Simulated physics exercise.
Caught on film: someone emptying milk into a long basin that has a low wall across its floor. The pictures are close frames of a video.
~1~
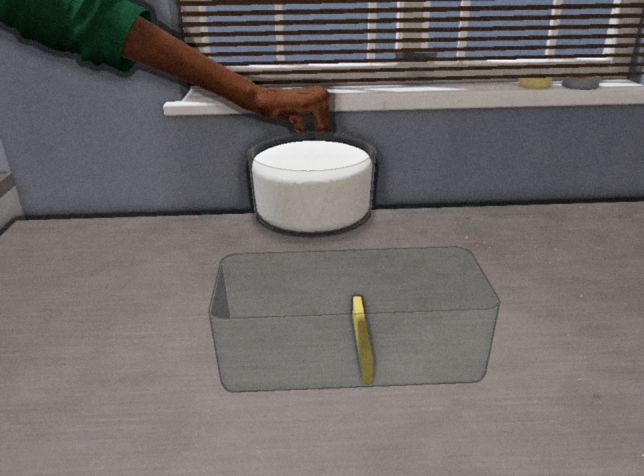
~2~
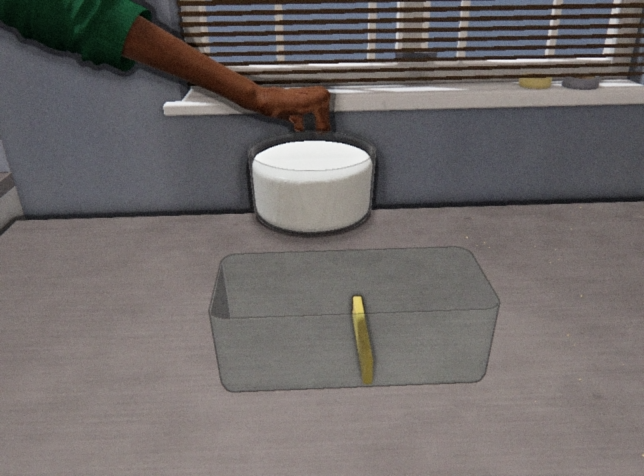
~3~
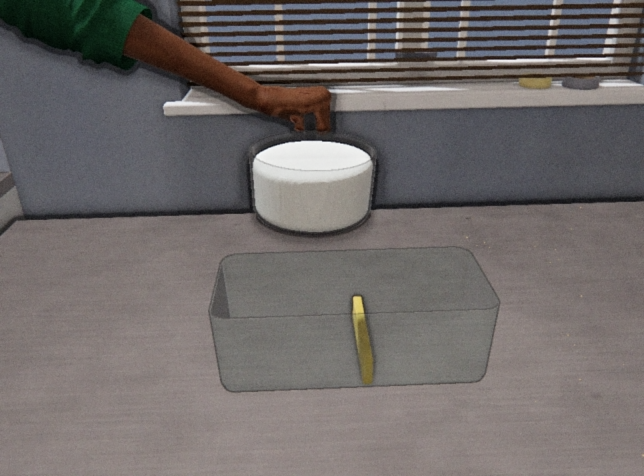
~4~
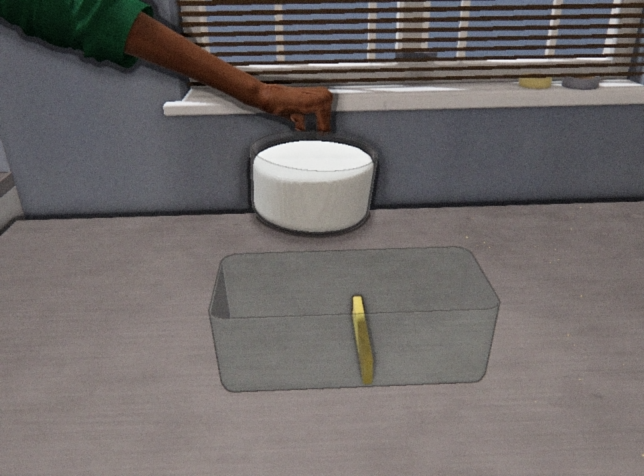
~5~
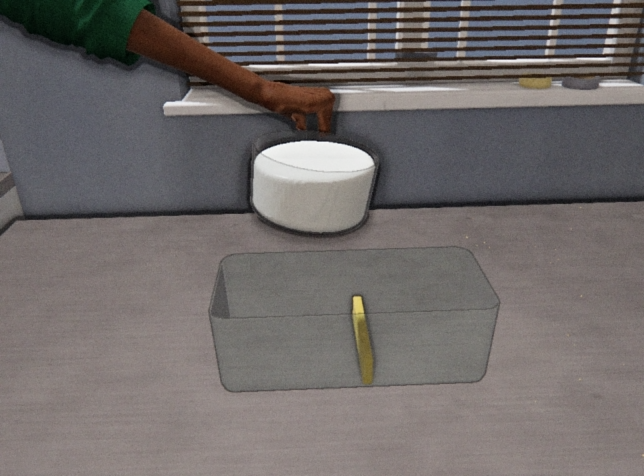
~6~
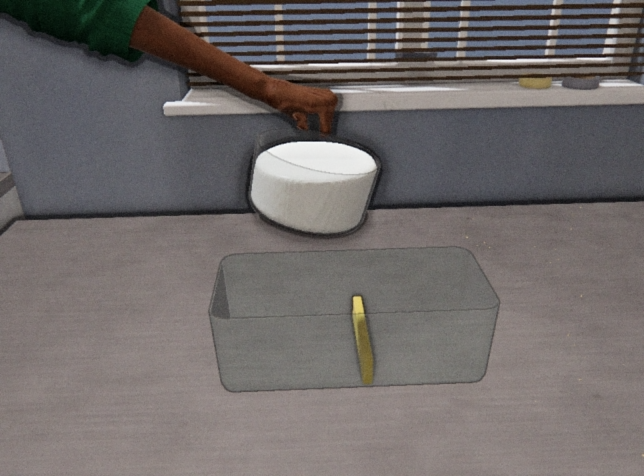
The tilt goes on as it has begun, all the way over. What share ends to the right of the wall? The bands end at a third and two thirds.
It comes to over two thirds.
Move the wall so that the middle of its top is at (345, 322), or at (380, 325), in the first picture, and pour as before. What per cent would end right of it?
The first gives 95 %, the second 75 %.
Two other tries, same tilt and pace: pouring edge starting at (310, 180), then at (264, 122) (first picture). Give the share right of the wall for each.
About 40 and 15 per cent.
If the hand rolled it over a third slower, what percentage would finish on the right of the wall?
Roughly 90 in a hundred.
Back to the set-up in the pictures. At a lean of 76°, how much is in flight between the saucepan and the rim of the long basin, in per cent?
Close to 35 per cent.
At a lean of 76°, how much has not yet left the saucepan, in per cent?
Roughly 50 in a hundred.
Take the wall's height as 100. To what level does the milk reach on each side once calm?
Some 10 per cent left and 100 right.
A moment on, the saucepan is tipped on its side and 51 per cent is still to pour, 0 is left of the wall and 13 right of it.
Next, the saucepan is tipped right over and 8 per cent is still to pour, 5 is left of the wall and 78 right of it.
Then the saucepan is tipped right over and 0 per cent is still to pour, 11 is left of the wall and 87 right of it.
Later the saucepan is tipped right over and 0 per cent is still to pour, 13 is left of the wall and 86 right of it.
At rest 13 per cent lies left of the wall, 86 right of it and 1 outside.
